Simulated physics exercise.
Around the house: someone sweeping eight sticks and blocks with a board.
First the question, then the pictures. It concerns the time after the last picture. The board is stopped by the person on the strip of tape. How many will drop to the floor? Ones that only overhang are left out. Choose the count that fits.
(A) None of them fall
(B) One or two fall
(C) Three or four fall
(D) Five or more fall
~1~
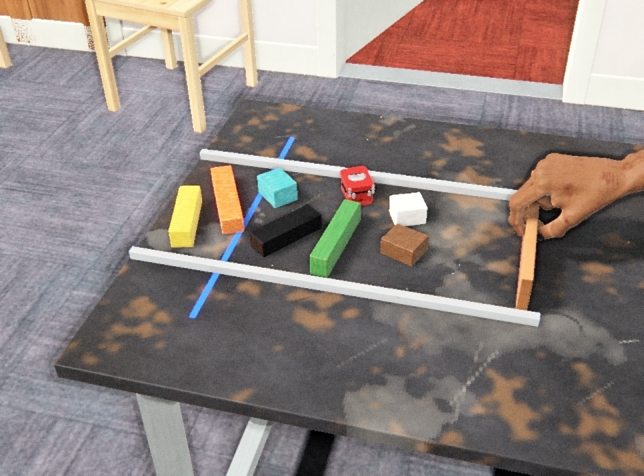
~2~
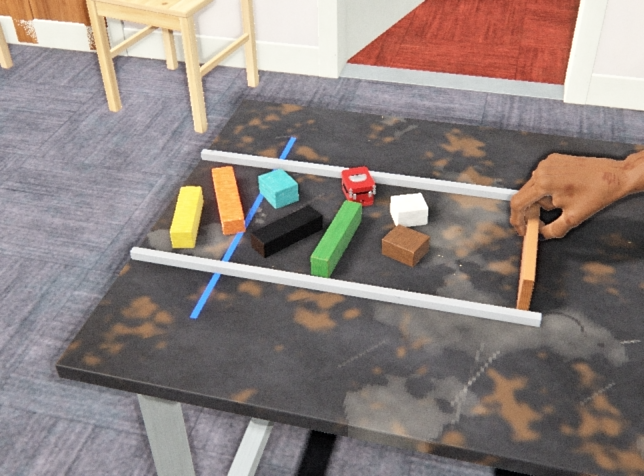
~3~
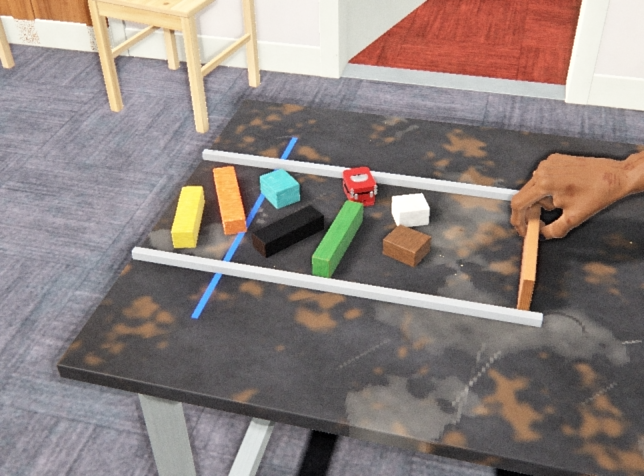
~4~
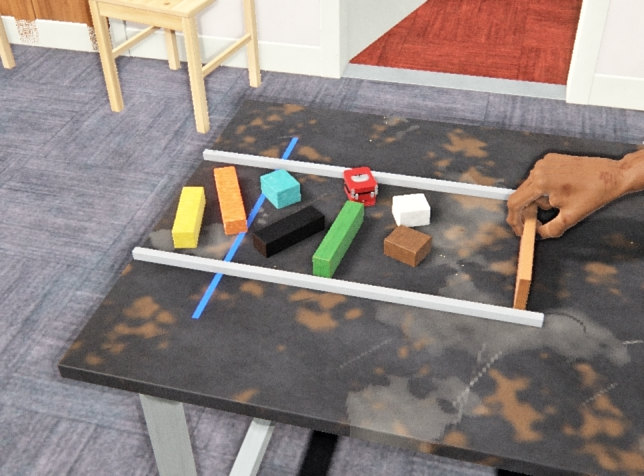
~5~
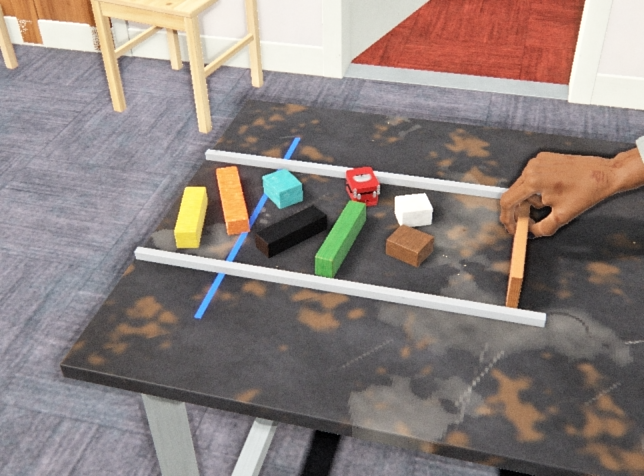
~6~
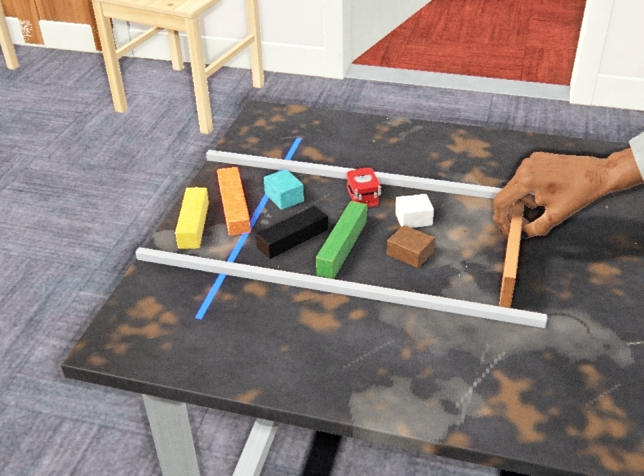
B.
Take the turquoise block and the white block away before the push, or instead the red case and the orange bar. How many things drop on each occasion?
That makes 1 fallen, then 0 fallen in the other try.
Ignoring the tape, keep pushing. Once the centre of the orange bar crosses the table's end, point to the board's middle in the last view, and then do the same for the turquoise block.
(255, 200) and then (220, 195), give or take.
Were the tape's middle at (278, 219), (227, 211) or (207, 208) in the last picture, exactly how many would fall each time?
Down on the floor: 0, 3 and 5.
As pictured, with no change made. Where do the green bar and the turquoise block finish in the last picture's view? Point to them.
Around (205, 218), then around (227, 178).
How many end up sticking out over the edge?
Expected count: 1.
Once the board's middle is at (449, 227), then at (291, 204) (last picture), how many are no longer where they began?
The counts are 0 and 8.
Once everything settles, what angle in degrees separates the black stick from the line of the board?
Angle: Roughly 0 degrees.
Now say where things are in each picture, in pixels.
The first picture shows yellow bar (186, 216); orange bar (227, 199); turquoise block (277, 188); board (529, 238); tape (250, 214).
The second picture shows orange bar (228, 199); red case (358, 188).
The third picture shows turquoise block (280, 188); brown block (407, 245).
The fourth picture shows yellow bar (190, 216); black stick (290, 231).
The fifth picture shows orange bar (232, 199); white block (413, 210).
The sixth picture shows yellow bar (193, 217); orange bar (233, 200); turquoise block (284, 189); board (514, 236); tape (256, 215).
Early on, none off yet; yellow bar at rest near (193, 217); orange bar at rest near (233, 200); turquoise block at rest near (284, 189).
A while later, none off yet; yellow bar travelled a little near (178, 215); orange bar travelled a little near (212, 197); turquoise block travelled about its own width near (259, 182).
Finally, the number that fall off is one or two; lost, yellow bar.
